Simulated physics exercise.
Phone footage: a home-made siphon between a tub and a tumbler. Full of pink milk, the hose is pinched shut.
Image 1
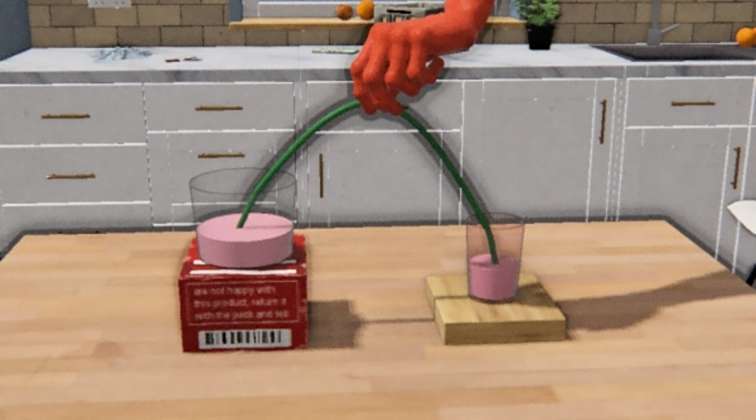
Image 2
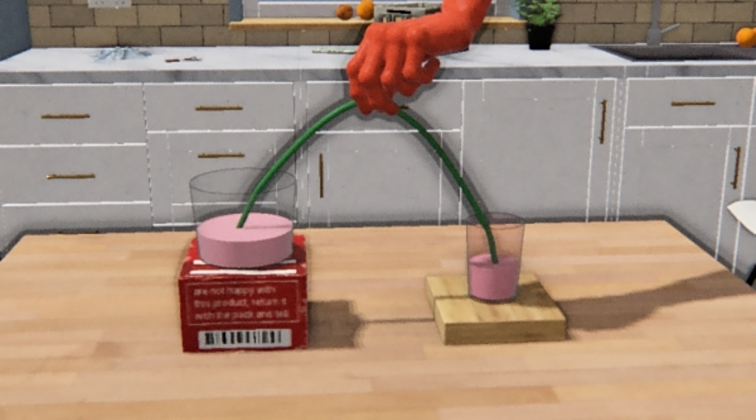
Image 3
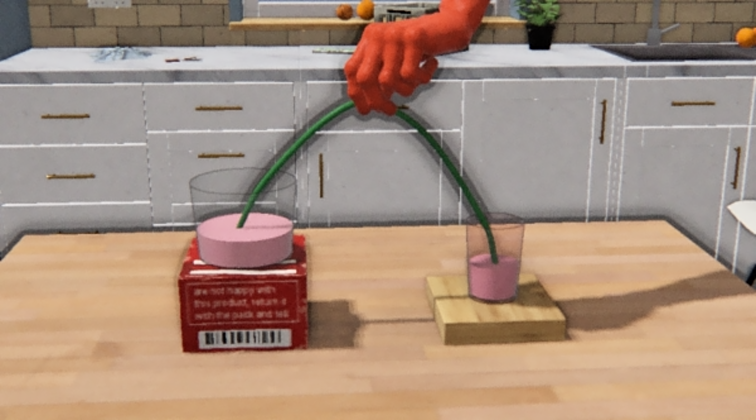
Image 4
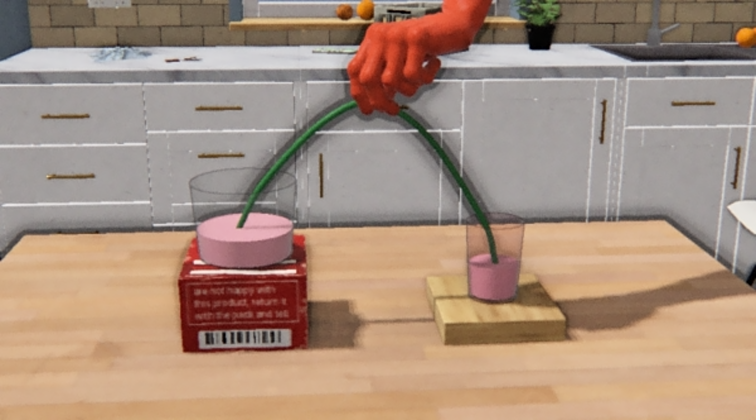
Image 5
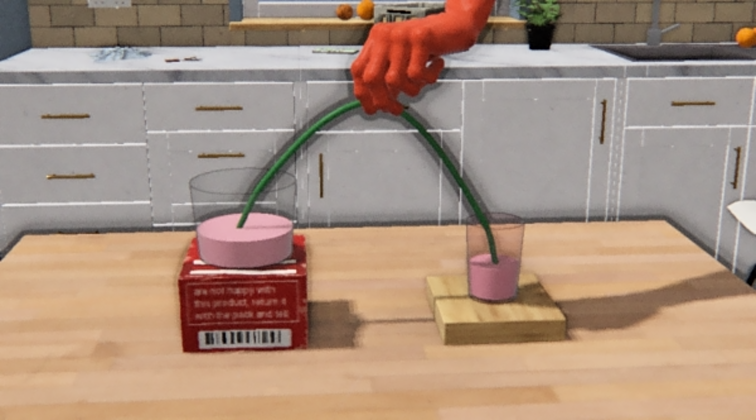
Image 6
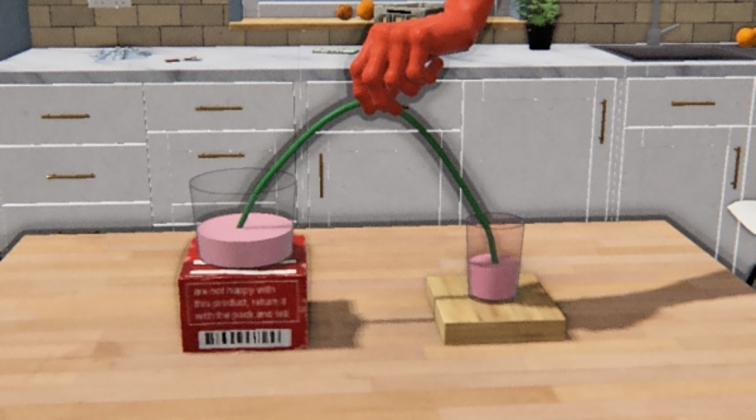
At the start, a red hand grips the top of a green hose arching between a wide tub of pink liquid on a red packet at left and a smaller tumbler on a wooden block at right. The hand shifts very slightly, while both pink levels show no visible change through the end.
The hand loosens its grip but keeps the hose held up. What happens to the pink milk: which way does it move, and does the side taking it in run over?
It flows: Moves right; one that fills: Keeps it all in.
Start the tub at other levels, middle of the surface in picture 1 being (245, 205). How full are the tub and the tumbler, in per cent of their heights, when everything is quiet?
The first ends near 35 per cent and the second near 100 per cent.
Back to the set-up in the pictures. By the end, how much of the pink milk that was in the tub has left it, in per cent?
40 per cent, roughly.
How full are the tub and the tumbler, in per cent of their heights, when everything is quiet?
The first at 20 per cent, the second at 85 per cent.
Next, the tub is about a third full; the tumbler is about half full.
After that, the tub is about a quarter full; the tumbler is about three quarters full.
Finally, the tub is about a quarter full; the tumbler is about three quarters full; the two surfaces are level.
